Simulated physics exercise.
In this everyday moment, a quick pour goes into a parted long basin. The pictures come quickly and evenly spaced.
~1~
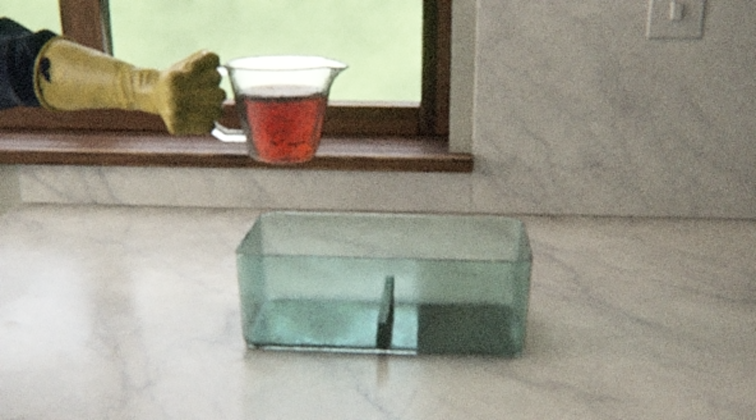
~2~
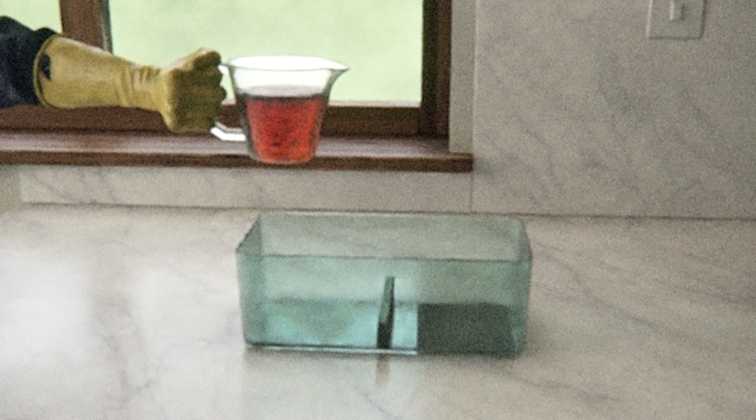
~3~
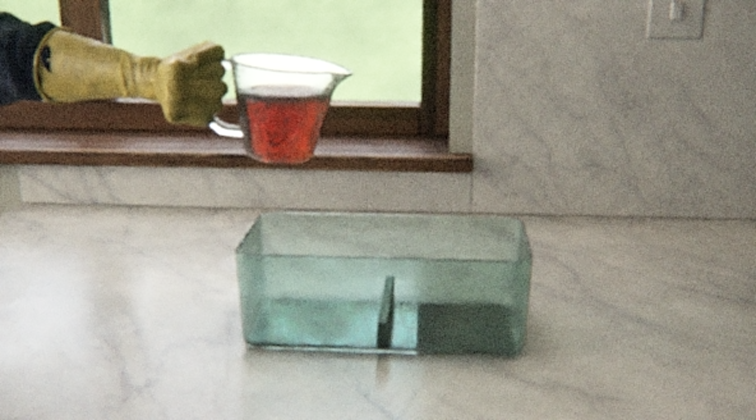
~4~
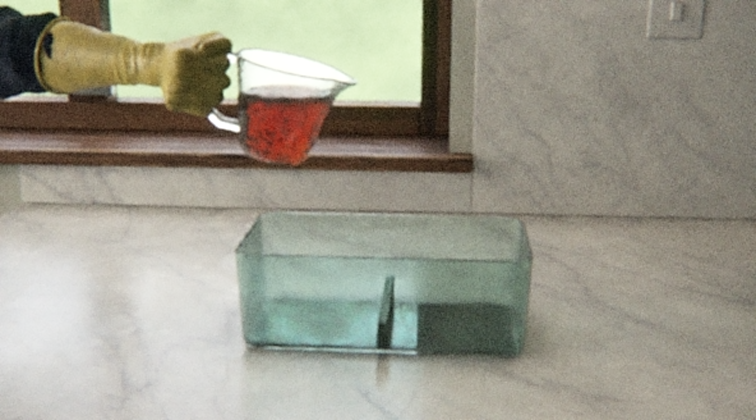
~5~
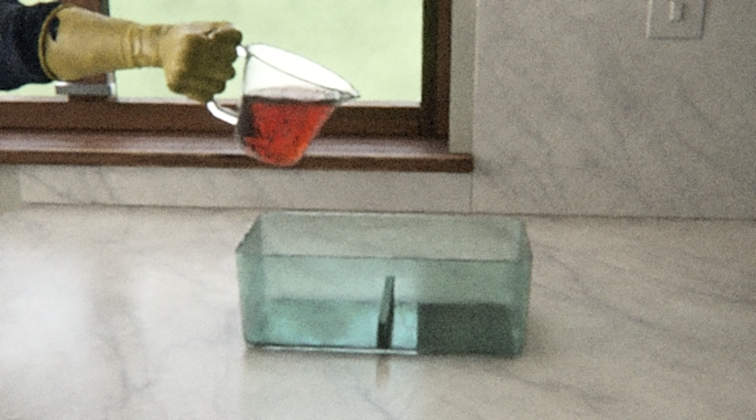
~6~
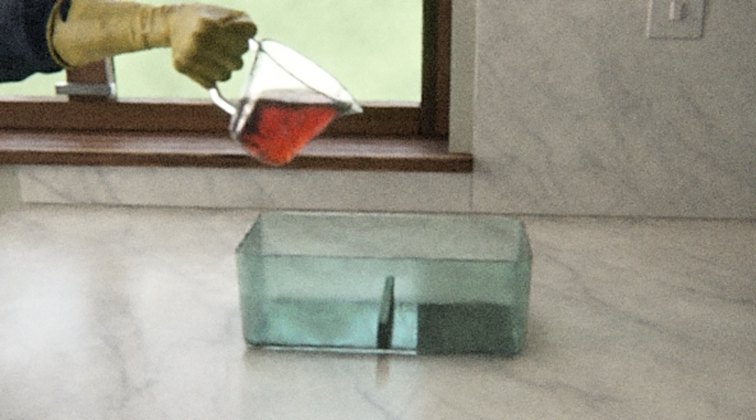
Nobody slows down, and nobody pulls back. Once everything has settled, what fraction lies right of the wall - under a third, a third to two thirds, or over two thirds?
Middle of three bands.
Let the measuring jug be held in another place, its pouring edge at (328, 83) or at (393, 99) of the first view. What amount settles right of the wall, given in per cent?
Close to 15 in a hundred, then close to 85 in a hundred.
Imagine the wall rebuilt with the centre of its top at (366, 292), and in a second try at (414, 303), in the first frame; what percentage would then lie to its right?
It works out to around 75 per cent for the first and around 15 per cent for the second.
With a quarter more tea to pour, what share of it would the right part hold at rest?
It comes to around 55 percent.
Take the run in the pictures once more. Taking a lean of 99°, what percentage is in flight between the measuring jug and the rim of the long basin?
It's close to 30 per cent.
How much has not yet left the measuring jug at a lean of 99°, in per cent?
My estimate is close to 40 percent remaining.
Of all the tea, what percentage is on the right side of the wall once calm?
Close to 45 in a hundred.
A moment on, the measuring jug is tipped on its side and 39 per cent is still to pour, 5 is left of the wall and 24 right of it.
Next, the measuring jug is tipped right over and 1 per cent is still to pour, 51 is left of the wall and 43 right of it.
Then the measuring jug is tipped right over and 0 per cent is still to pour, 52 is left of the wall and 46 right of it.
Later the measuring jug is tipped right over and 0 per cent is still to pour, 52 is left of the wall and 46 right of it.
In the end 52 per cent lies left of the wall, 46 right of it and 2 outside.
